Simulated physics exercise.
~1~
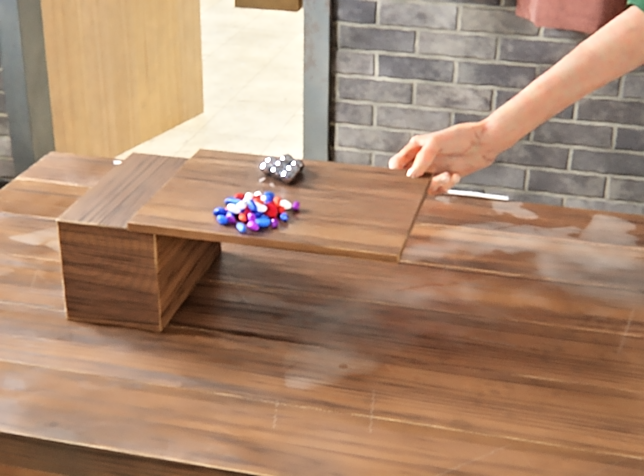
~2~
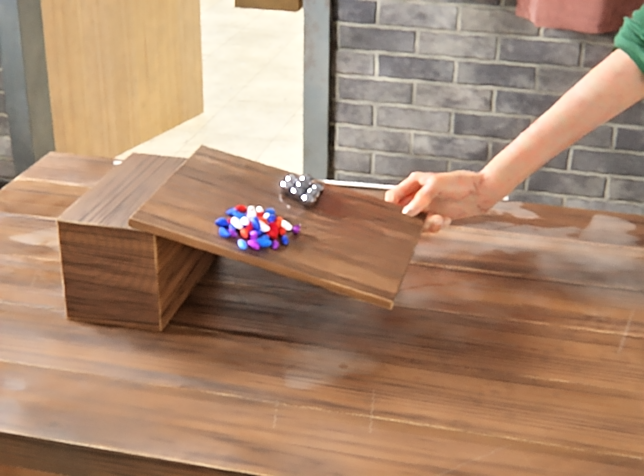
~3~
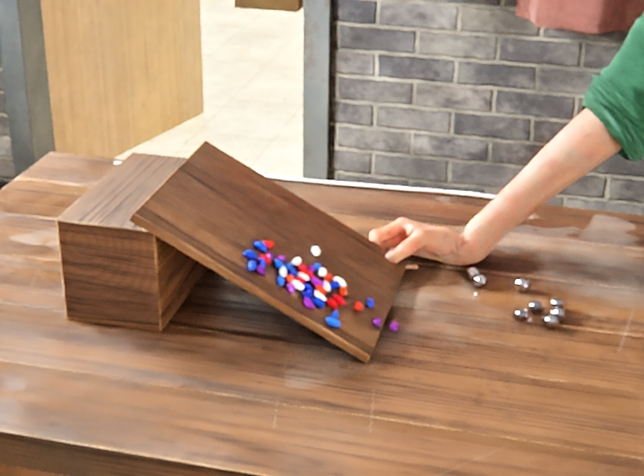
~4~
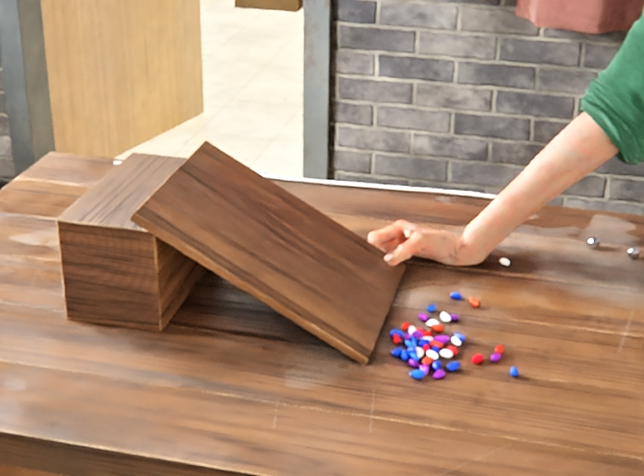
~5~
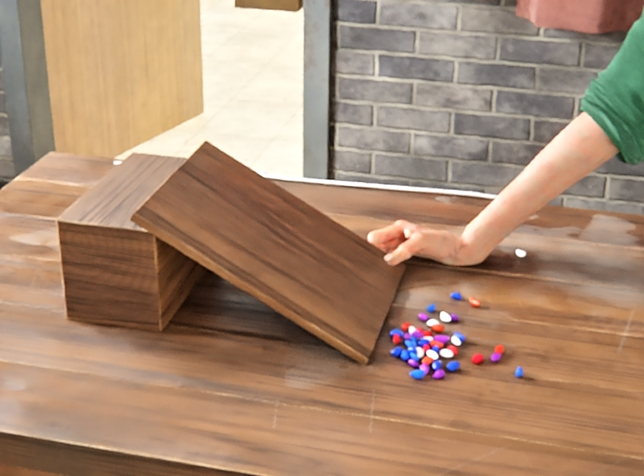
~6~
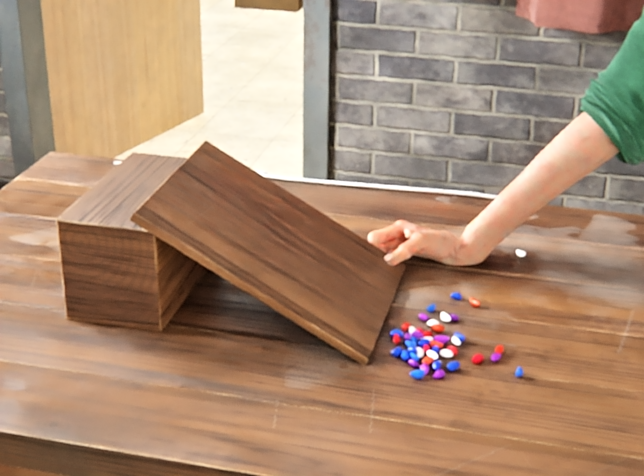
At the start, a hand holds up one end of a wooden board whose other end rests on a wooden block, with a pile of red, white, blue and purple pieces in front and a cluster of shiny metallic pieces behind. The hand lowers its end, and the board tilts down to the right. As the slope steepens, the metallic pieces roll off onto the table while the colourful ones slide downward. The board settles as a ramp, and the colourful pieces spill out near its foot. The metallic pieces travel farther right and disappear from view, while the colourful pile lies still.
